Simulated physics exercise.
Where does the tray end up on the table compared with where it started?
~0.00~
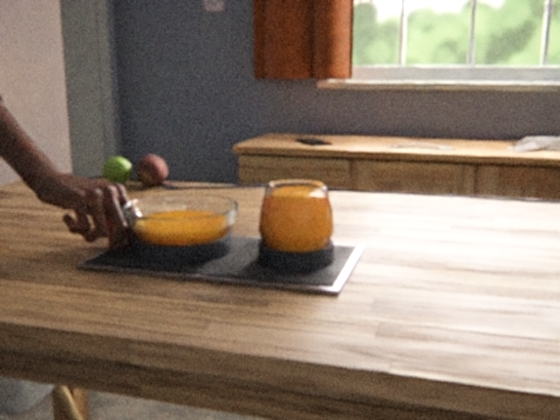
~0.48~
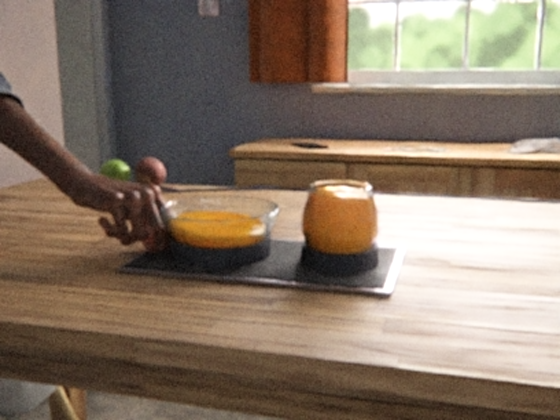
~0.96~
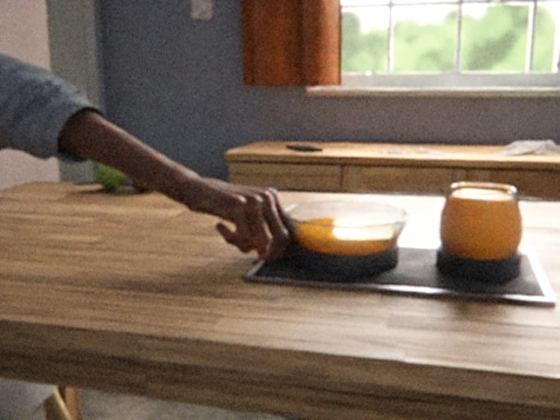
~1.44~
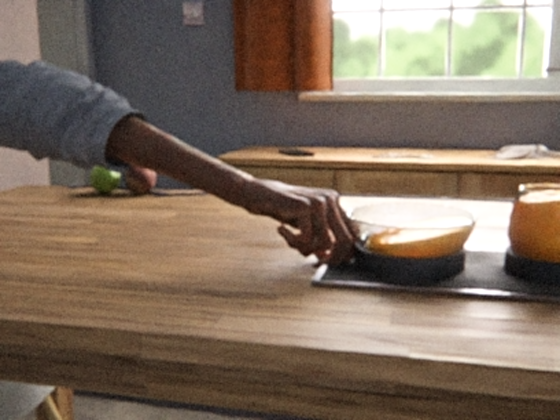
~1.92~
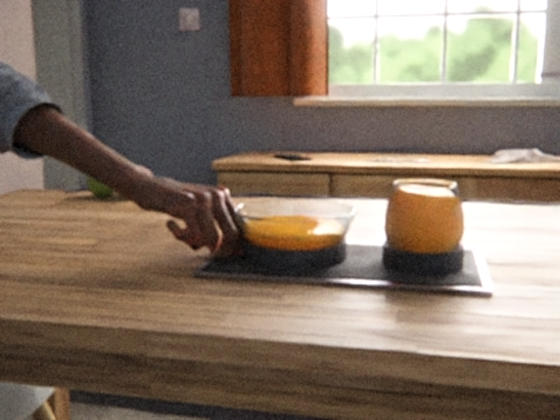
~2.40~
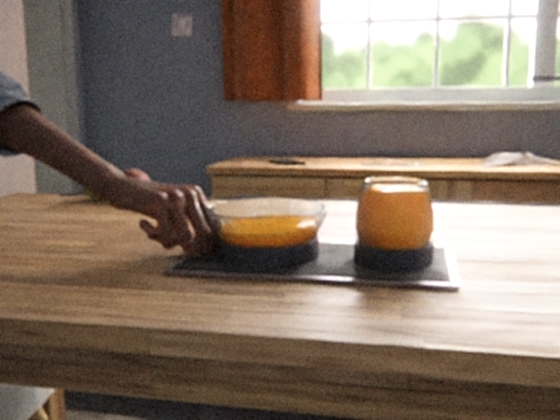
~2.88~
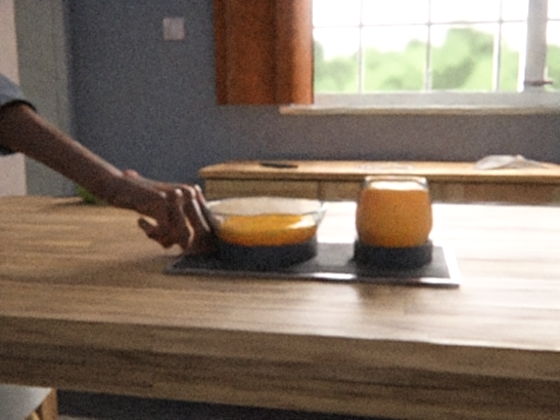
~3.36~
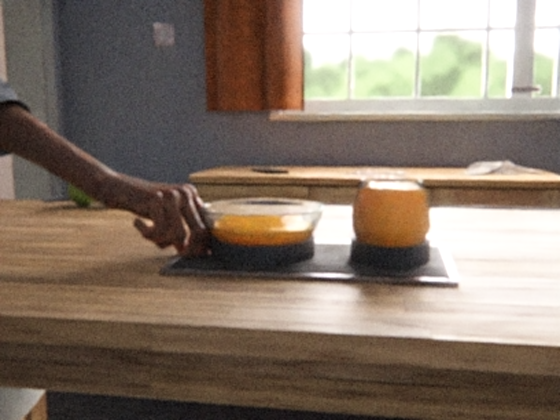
The tray ends up farther to the right than where it started, even though it is pulled partway back to the left.
